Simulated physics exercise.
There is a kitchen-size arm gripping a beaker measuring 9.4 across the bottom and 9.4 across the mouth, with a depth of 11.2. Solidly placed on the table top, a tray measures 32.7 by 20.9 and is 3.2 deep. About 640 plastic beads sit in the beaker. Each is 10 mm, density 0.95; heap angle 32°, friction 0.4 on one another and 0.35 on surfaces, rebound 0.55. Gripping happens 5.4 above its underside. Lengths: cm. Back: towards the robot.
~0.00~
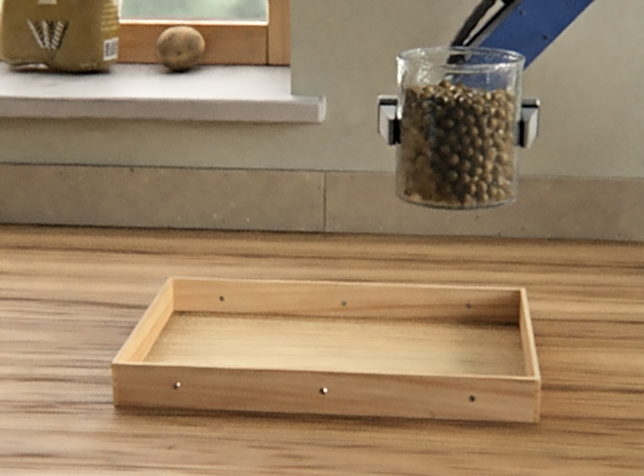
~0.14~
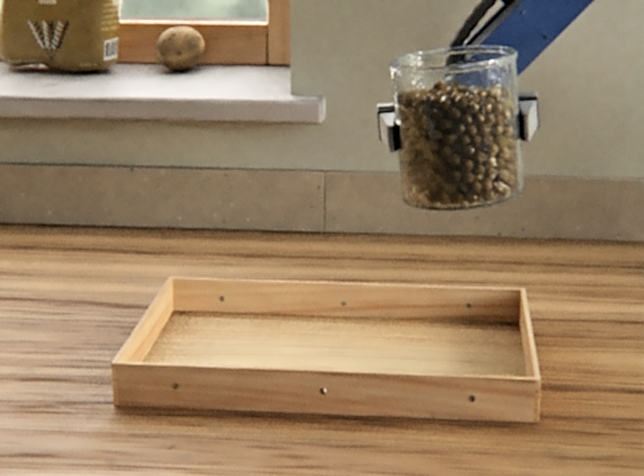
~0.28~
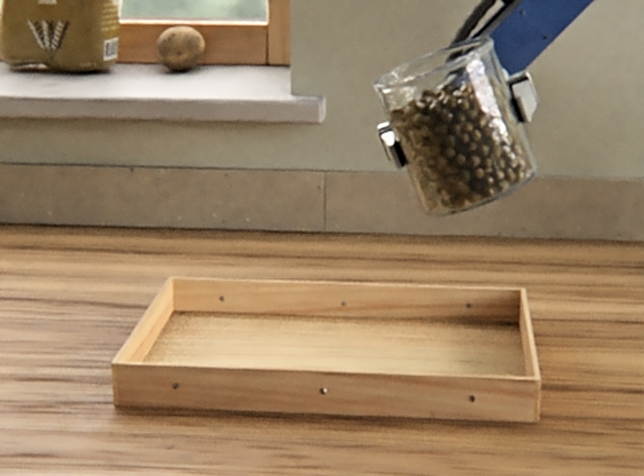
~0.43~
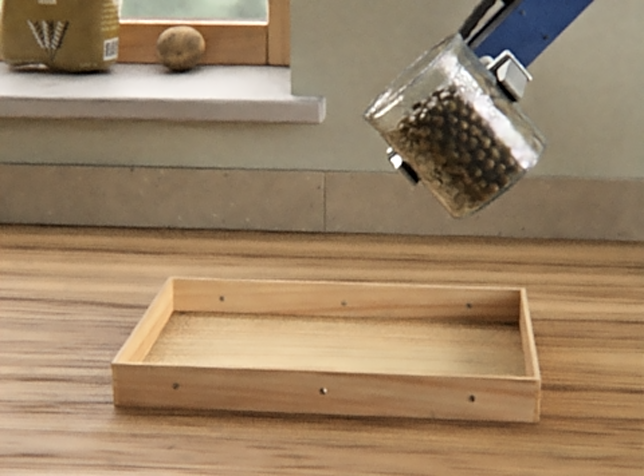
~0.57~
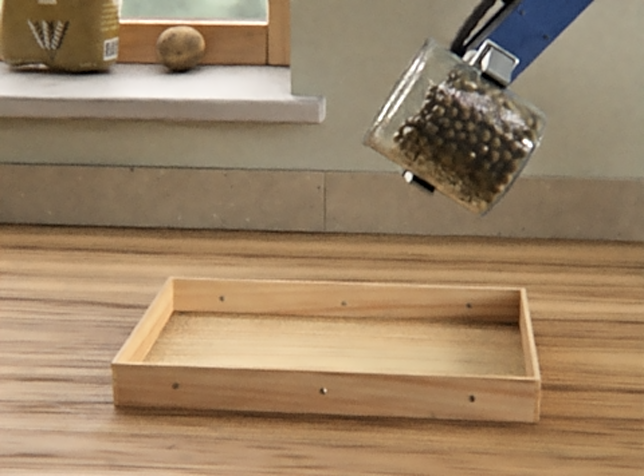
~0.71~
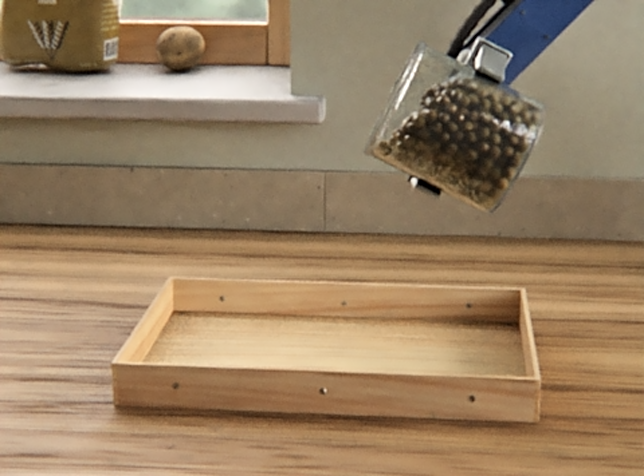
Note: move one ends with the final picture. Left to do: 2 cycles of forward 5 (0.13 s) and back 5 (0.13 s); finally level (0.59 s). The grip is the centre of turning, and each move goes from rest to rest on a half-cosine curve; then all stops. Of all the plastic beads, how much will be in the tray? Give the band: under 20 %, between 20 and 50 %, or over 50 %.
Band: Between 20 and 50 %.
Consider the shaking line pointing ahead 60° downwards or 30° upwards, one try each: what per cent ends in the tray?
Result: Approx. 5 % and 45 %, one try each.
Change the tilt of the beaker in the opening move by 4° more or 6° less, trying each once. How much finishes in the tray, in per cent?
40 and 25 percent.
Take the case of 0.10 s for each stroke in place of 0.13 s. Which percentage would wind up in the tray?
Around 40 percent.
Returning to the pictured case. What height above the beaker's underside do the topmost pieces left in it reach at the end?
Height at rest: About 9.0 centimetres.
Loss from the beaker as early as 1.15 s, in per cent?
20 %.
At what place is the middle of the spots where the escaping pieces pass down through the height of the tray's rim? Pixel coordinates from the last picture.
I'd put it somewhere near (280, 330).
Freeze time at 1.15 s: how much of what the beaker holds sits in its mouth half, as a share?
Roughly 55 per cent.
After 1.15 s, tilted 64° forward, highest piece 23 above the table; 503 in the beaker, 120 in the tray, 14 in flight or on a rim.
After 1.60 s, tilted 20° forward, highest piece 25 above the table; 421 in the beaker, 206 in the tray, 9 on the table or floor, 1 in flight or on a rim.
After 2.02 s, level, highest piece 24 above the table; 421 in the beaker, 207 in the tray, 9 on the table or floor.
After 3.07 s, level, highest piece 24 above the table; 421 in the beaker, 207 in the tray, 9 on the table or floor.
In the end, 421 in the beaker, 207 in the tray, 9 on the table or floor. That is 32 % in the tray.
